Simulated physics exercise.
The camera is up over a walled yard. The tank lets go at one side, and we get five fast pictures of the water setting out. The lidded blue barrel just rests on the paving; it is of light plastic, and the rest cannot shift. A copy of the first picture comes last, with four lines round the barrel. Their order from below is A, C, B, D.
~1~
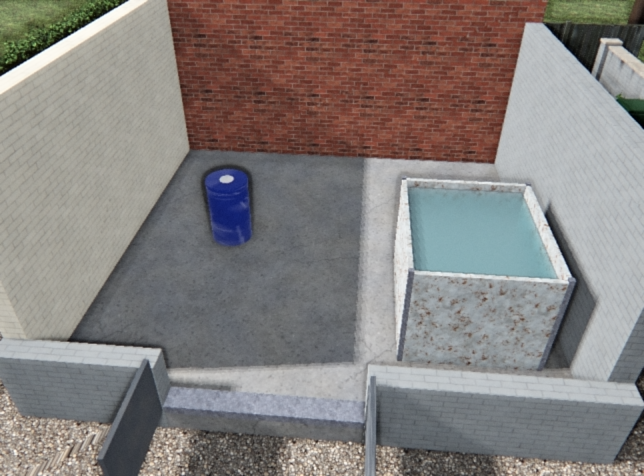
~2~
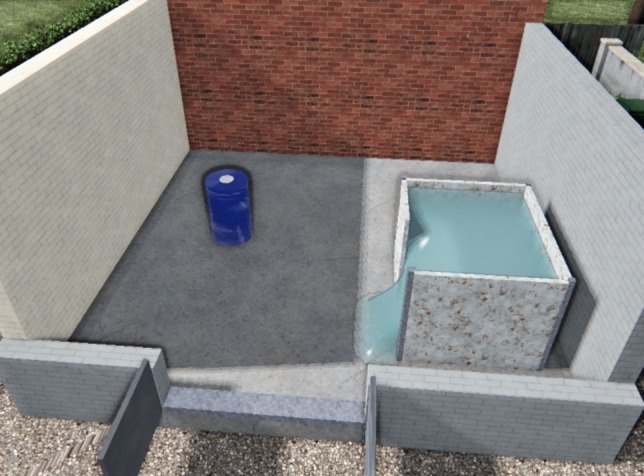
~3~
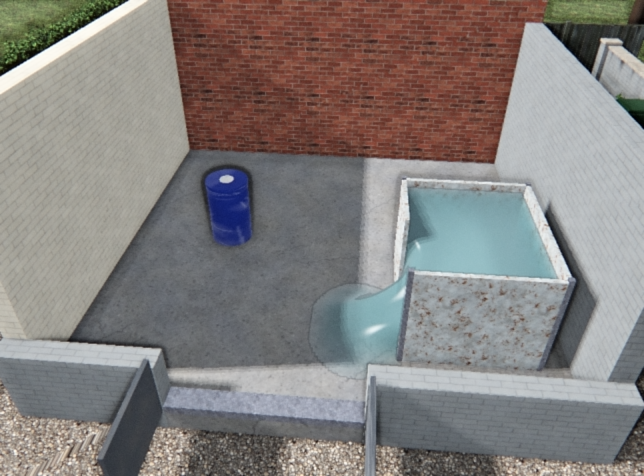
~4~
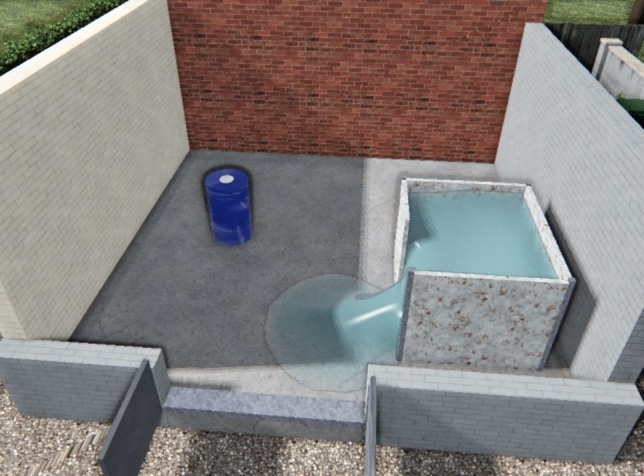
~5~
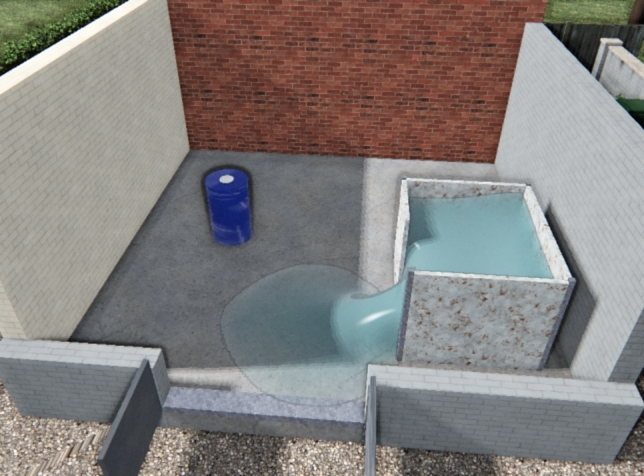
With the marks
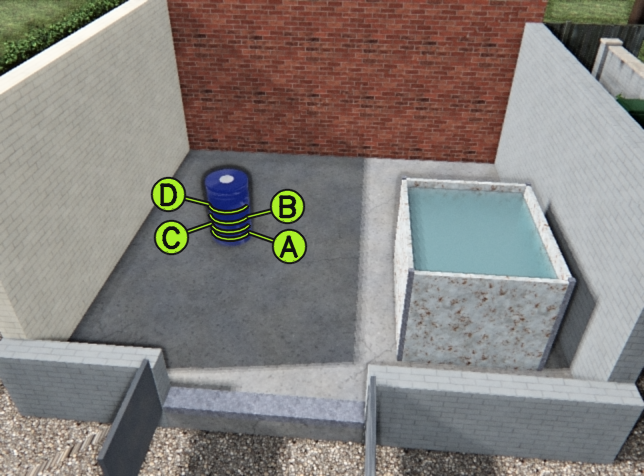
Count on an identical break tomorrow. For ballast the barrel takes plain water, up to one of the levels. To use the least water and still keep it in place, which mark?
Take C.
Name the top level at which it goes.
That is level A.
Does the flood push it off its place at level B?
No, that is safe.
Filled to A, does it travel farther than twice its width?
No, less.
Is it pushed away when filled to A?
Yes.
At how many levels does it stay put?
Three.
On the marked copy, A at (227, 239); B at (225, 223); C at (226, 232); D at (224, 212); from the bottom up A, C, B, D.
If A is chosen, it is pushed about half its own width away.
If B is chosen, it does not move.
If C is chosen, it does not move.
If D is chosen, it does not move.
